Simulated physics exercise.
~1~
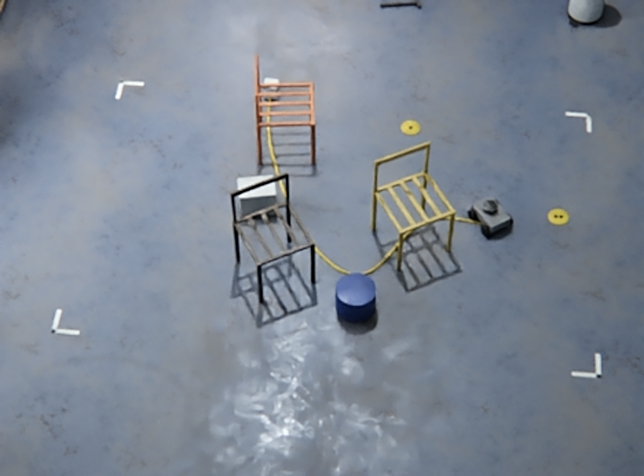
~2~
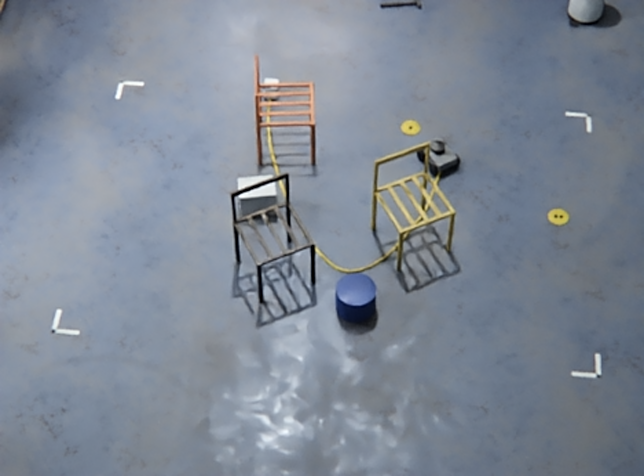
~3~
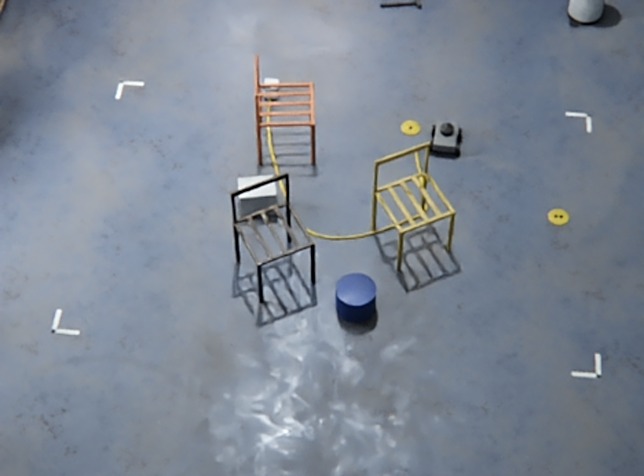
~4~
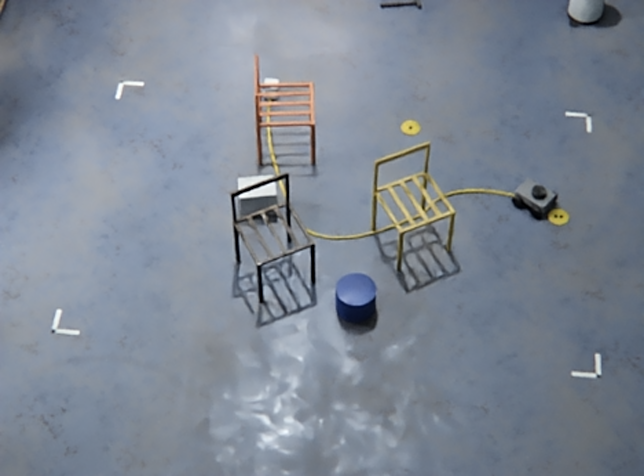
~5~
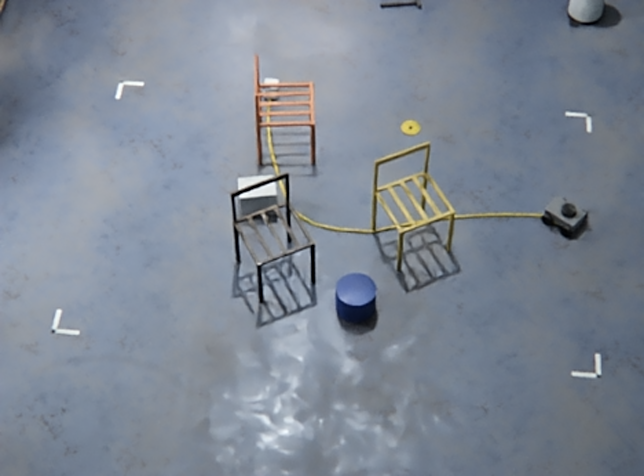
On a grey-blue floor with chairs, a white crate and a blue tub, a low cart trailing a yellow lead moves up behind the yellow chair to near one yellow mark, then down and right to the other, ending over it with the lead stretched out behind.
